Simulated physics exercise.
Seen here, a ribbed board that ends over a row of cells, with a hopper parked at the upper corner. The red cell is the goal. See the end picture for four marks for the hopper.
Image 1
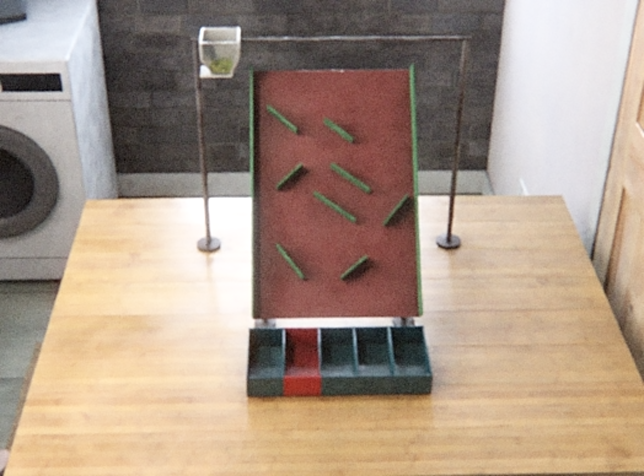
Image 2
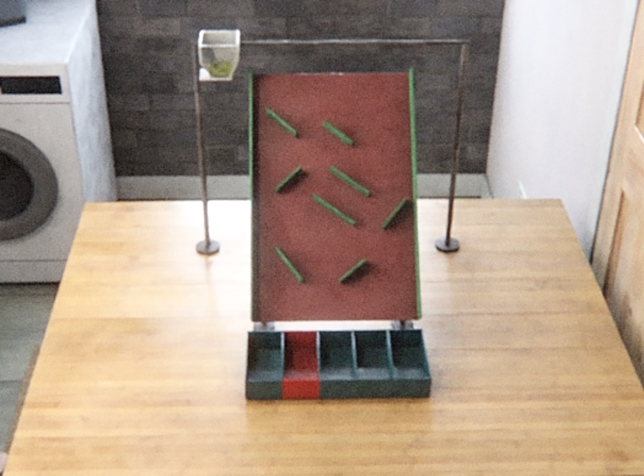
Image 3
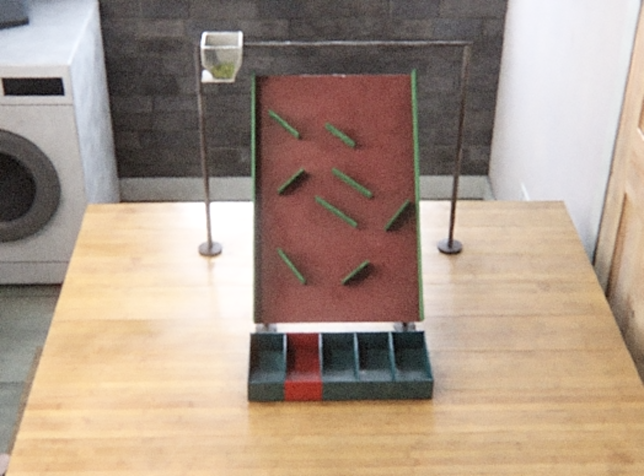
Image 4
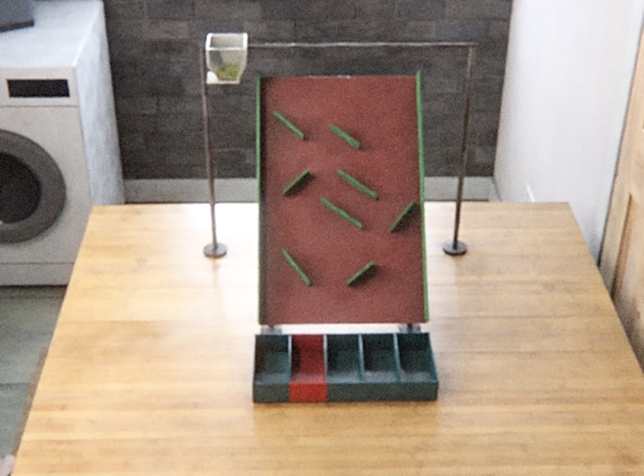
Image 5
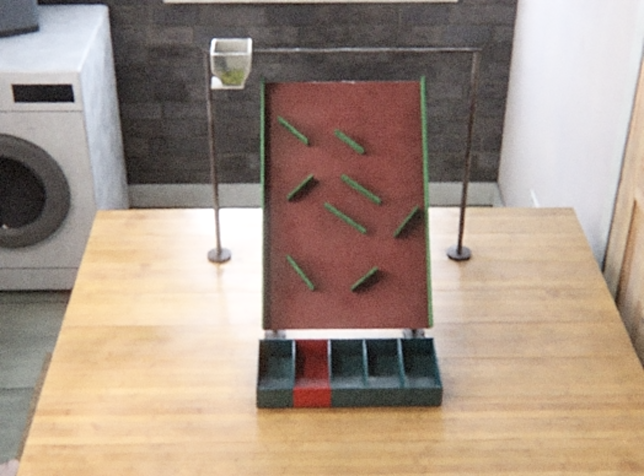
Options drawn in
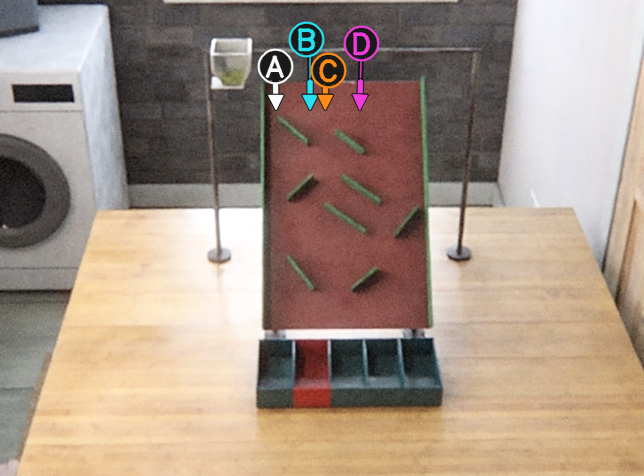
A wooden table fills most of a tiled room with a white washing machine at left, seen from the front and slightly above. On it stands a tilted red board with green edges and slanting green ribs, above a row of five dark green cells, the second from left red, while a small clear hopper holding green peas hangs at upper left. Nothing on the table moves; only the camera drifts slightly.
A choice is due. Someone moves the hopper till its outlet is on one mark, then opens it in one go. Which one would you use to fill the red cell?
It is D.
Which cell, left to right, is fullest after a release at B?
It is the fifth one.
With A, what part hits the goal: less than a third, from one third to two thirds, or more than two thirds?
Mark A gives less than a third.
On the marked copy, mark A meets the board at (275, 104); mark B meets the board at (310, 104); mark C meets the board at (325, 104); mark D meets the board at (359, 103).
For mark A, a stray few in the red cell, most in other cells, about a quarter outside the box.
For mark B, a small part in the red cell, most in other cells, a stray few outside the box.
For mark C, about a quarter in the red cell, about two thirds in other cells, a small part outside the box.
For mark D, about a third in the red cell, about half in other cells, a small part outside the box.
